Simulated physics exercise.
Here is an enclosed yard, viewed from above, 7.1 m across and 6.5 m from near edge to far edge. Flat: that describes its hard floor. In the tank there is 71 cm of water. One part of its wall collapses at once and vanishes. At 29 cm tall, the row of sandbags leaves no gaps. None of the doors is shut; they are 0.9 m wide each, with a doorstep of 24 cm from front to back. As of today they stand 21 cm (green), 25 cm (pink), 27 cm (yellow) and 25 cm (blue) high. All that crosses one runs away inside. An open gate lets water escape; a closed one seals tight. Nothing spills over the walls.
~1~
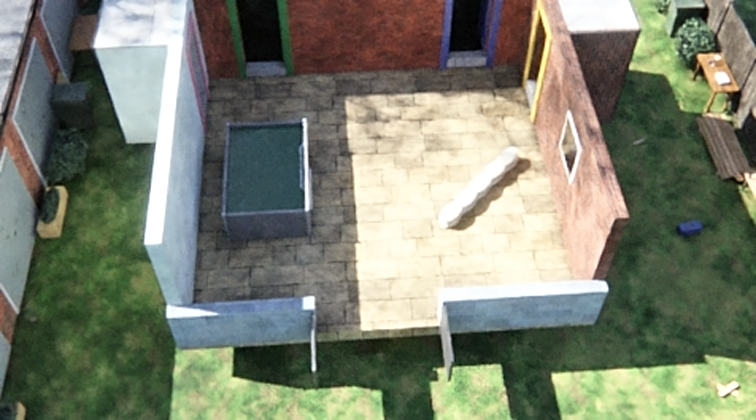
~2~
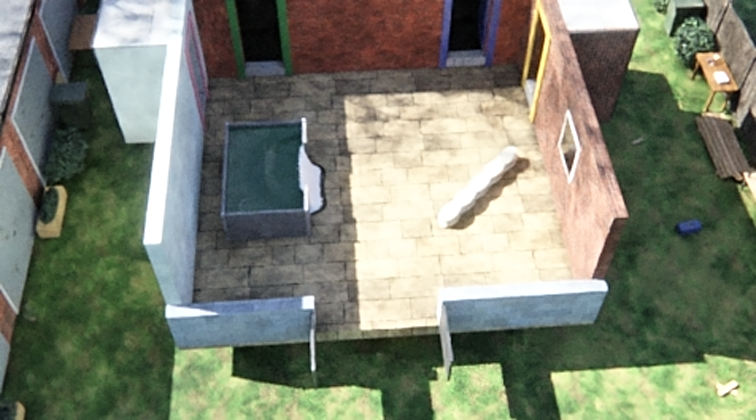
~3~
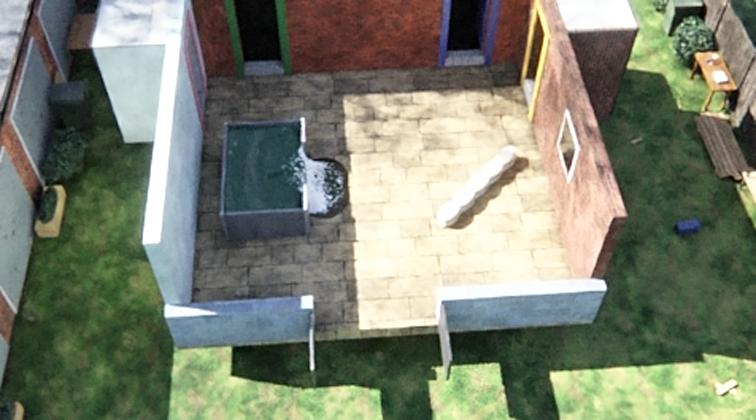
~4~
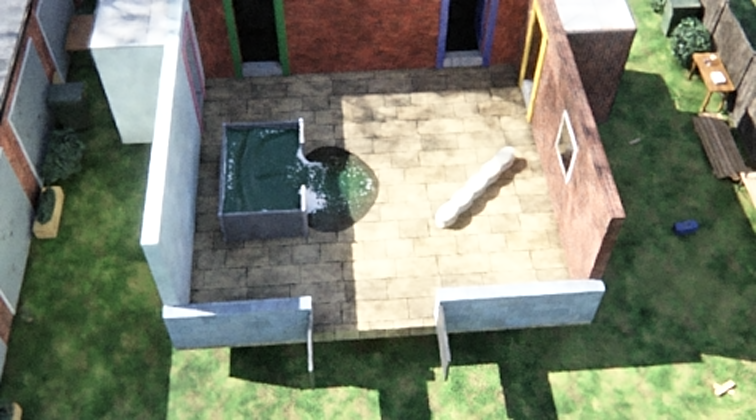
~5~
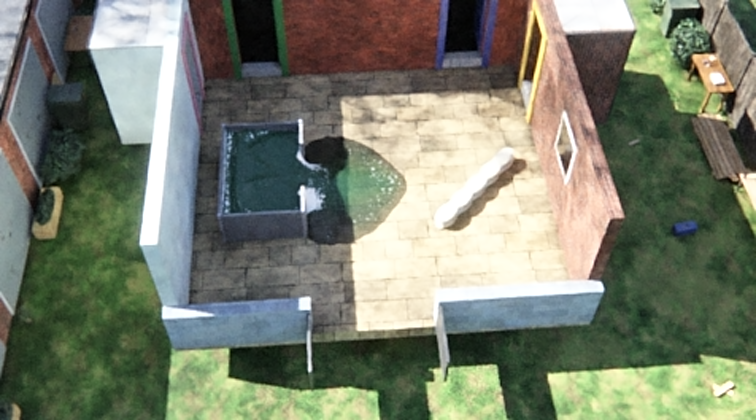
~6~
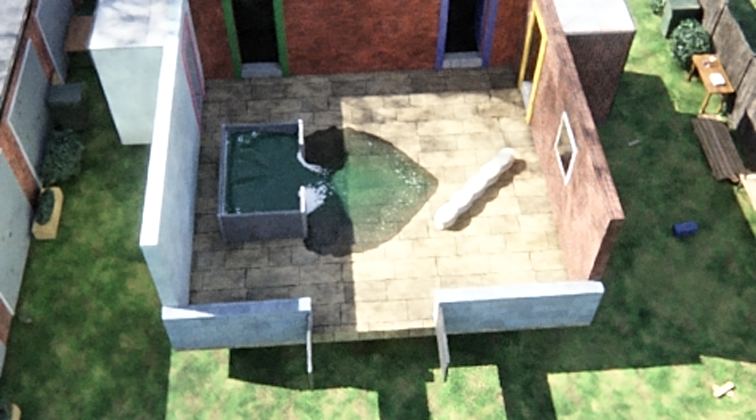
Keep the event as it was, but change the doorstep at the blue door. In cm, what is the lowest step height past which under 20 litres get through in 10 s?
Close to 13 cm is just enough.
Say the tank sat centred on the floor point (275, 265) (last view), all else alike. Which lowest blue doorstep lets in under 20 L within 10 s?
It must be around 11.5 cm tall.
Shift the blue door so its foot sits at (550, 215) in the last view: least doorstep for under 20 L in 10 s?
Roughly 7.0 cm.
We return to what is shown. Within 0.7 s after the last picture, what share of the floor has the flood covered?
I'd say near 30 percent is wet.
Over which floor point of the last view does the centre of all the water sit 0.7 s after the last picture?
Centre estimate: (312, 190) px, approximately.
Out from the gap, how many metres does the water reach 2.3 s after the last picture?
Roughly 6.0 metres.
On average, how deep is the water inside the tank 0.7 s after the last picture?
About 44 centimetres.
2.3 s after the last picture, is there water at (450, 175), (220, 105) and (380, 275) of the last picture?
Status: Submerged / clear / submerged.
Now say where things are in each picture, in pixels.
The first frame shows the tank at (266, 168) is whole and still, 71 cm deep; the blue door at (470, 32) is dry.
In the second frame, water pours out at (306, 182) and has run 0.3 m, to (323, 205); about 11 cm deep outside, 71 cm at the back.
In the third frame, the gap is at (305, 182), the front 0.8 m out at (346, 196); the back of the tank holds 70 cm.
In the fourth frame, the front is at (374, 196), 1.4 m from the gap at (303, 183); 2.2 m2 of floor is wet, 63 cm left at the back.
In the fifth frame, water pours out at (302, 183) and has run 2.0 m, to (402, 190); about 6 cm deep outside, 60 cm at the back.
In the sixth frame, the gap is at (302, 183), the front 2.7 m out at (434, 186); the back of the tank holds 59 cm; 3.0 m in a straight line remain to the blue door at (466, 34).
Then, 0.7 s after the last picture water covers 30 % of the floor, deepest (34 cm) near (313, 191); it has not reached the blue door.
Then, 2.3 s after the last picture water covers 50 % of the floor, deepest (40 cm) near (513, 71); 13 cm at the blue door, 0 litres in over its 25 cm doorstep.
Then, 9.3 s after the last picture water covers 85 % of the floor, deepest (11 cm) near (253, 83); 9 cm at the blue door, 0 litres in over its 25 cm doorstep.
At the blue door as built, the water peaked near 21 cm, 2.7 s after the last picture.
Run again over the same 10 s with other heights there, 37 litres in over 11 cm, 10 litres over 15 cm. The limit of 20 litres is kept from about 13 cm up.
